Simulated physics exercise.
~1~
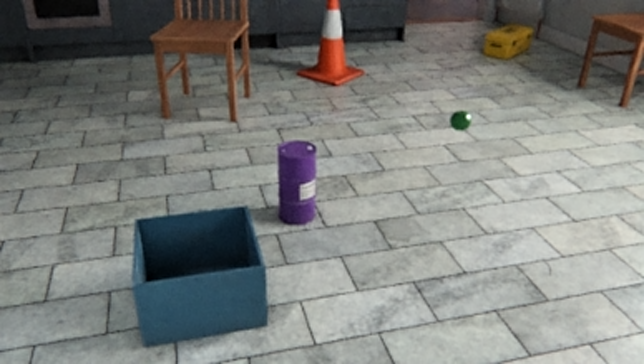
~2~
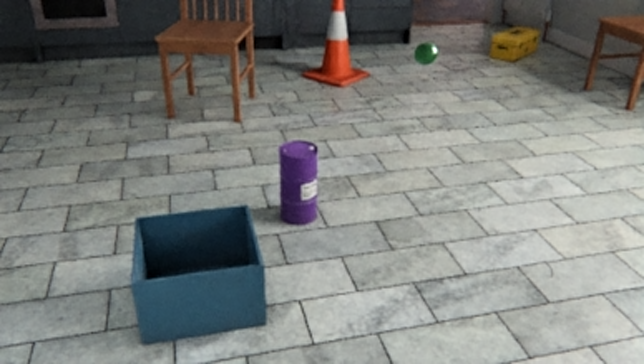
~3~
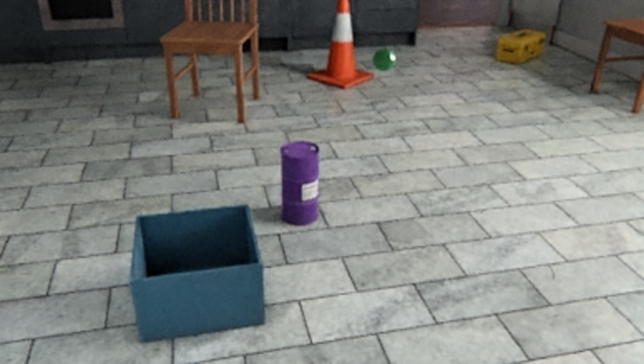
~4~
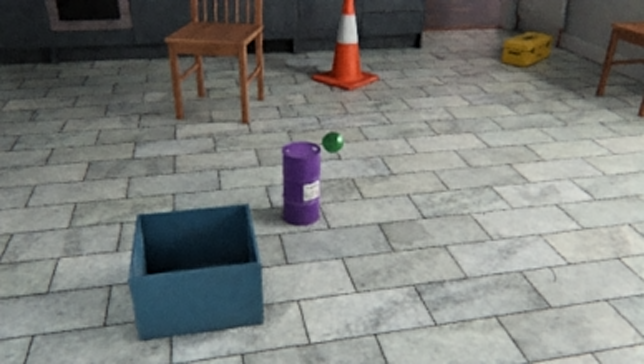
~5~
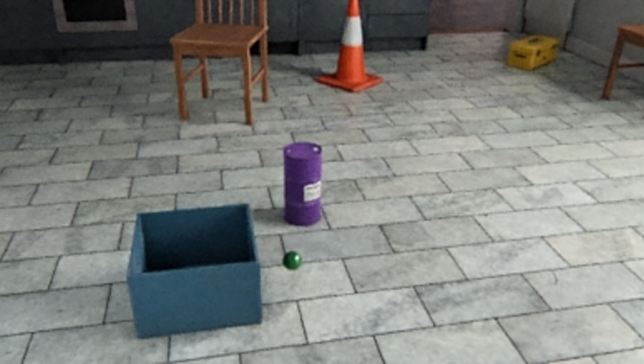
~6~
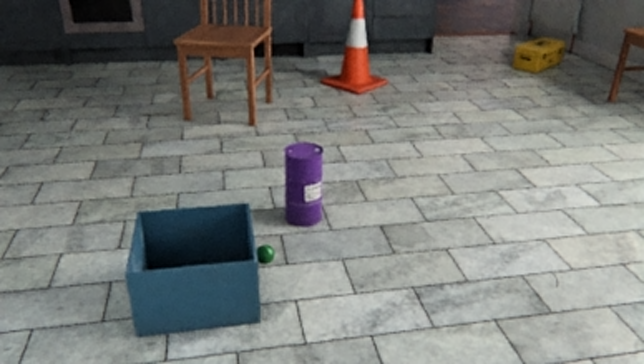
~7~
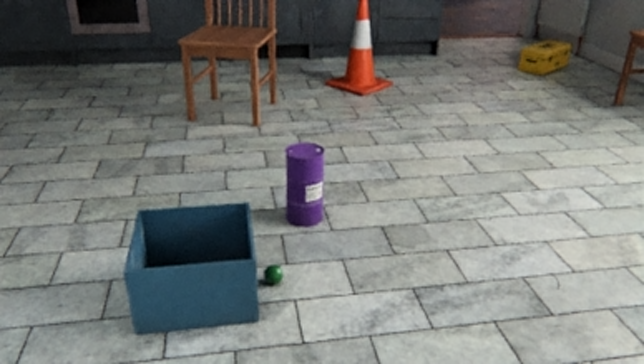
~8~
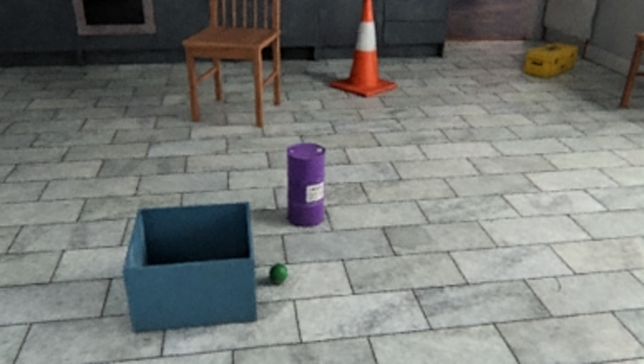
A green apple, looking like a small round ball, flies in from the right above a grey tiled floor, where an open blue box and a purple canister stand near an orange cone and wooden chairs. It rises a little as it travels left, passing close to the cone. Then it drops toward the viewer, coming down past the canister to the right of the box. It moves left to the box's side, then shifts slightly back to the right. It ends on the floor just outside the box, with the canister still upright in its place.
